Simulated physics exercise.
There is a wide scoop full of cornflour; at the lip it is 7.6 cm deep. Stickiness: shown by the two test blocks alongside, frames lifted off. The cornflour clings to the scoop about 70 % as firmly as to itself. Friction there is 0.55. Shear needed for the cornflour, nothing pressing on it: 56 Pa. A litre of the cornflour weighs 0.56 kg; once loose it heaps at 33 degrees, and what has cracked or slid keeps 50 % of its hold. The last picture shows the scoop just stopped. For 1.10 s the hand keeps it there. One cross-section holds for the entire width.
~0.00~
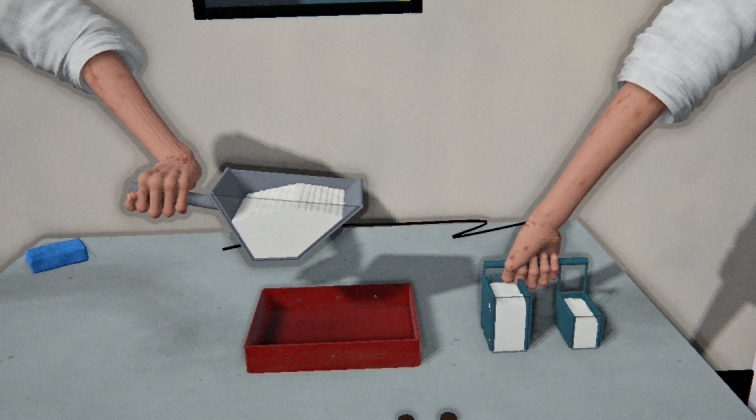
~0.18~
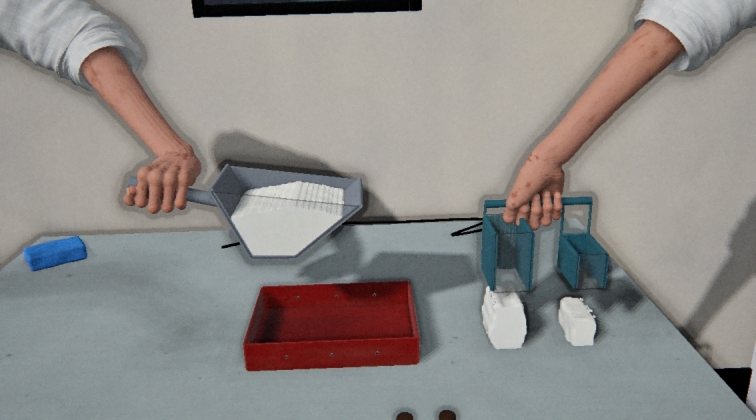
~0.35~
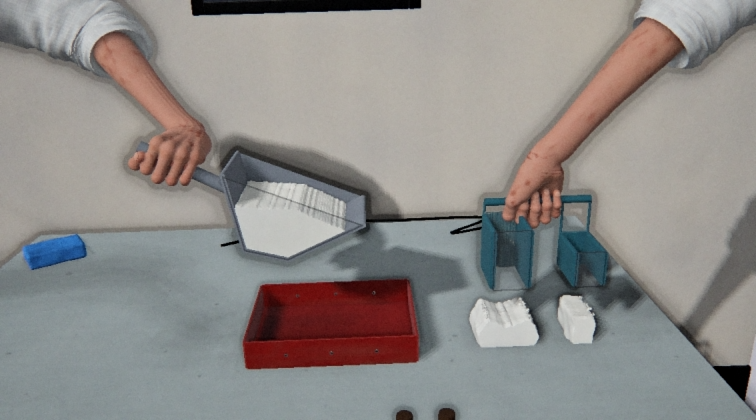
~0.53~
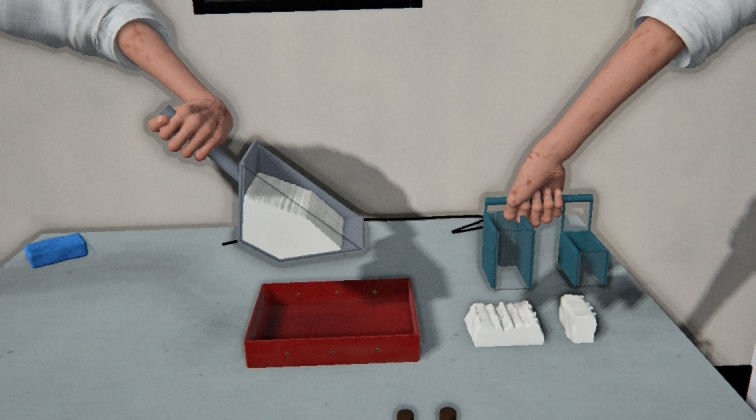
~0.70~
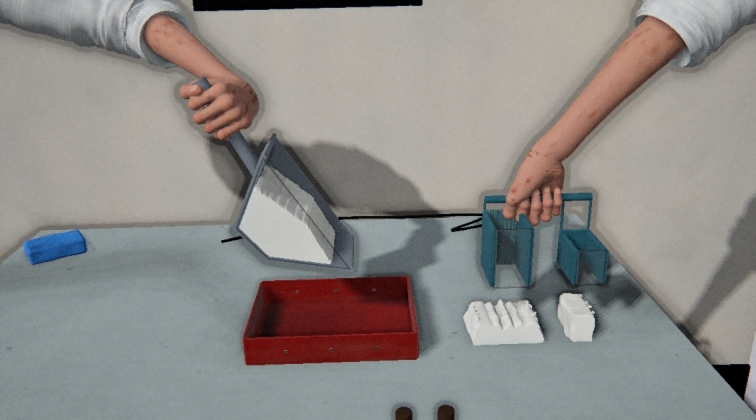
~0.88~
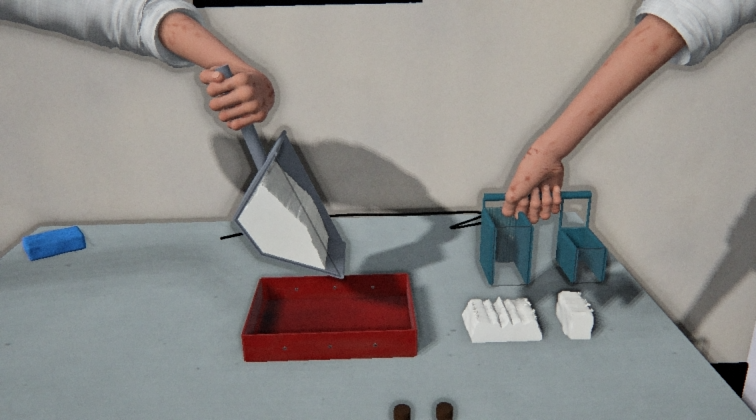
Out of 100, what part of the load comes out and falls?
Close to 14 out of 100.
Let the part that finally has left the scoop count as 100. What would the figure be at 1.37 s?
Close to 0 in a hundred.
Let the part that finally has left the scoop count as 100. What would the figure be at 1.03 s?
About 0 %.
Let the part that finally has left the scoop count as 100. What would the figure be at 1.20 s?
Value noted: About 0 per cent.
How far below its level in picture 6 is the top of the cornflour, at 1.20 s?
Measured change: Around 2.0 cm.
After 1.03 s, the scoop is at 59 degrees and 0 % has left it.
After 1.20 s, the scoop is at 59 degrees and 0 % has left it.
After 1.37 s, the scoop is at 59 degrees and 0 % has left it.
After 1.54 s, the scoop is at 59 degrees and 1 % has left it.
After 1.98 s, the scoop is at 59 degrees and 14 % has left it.
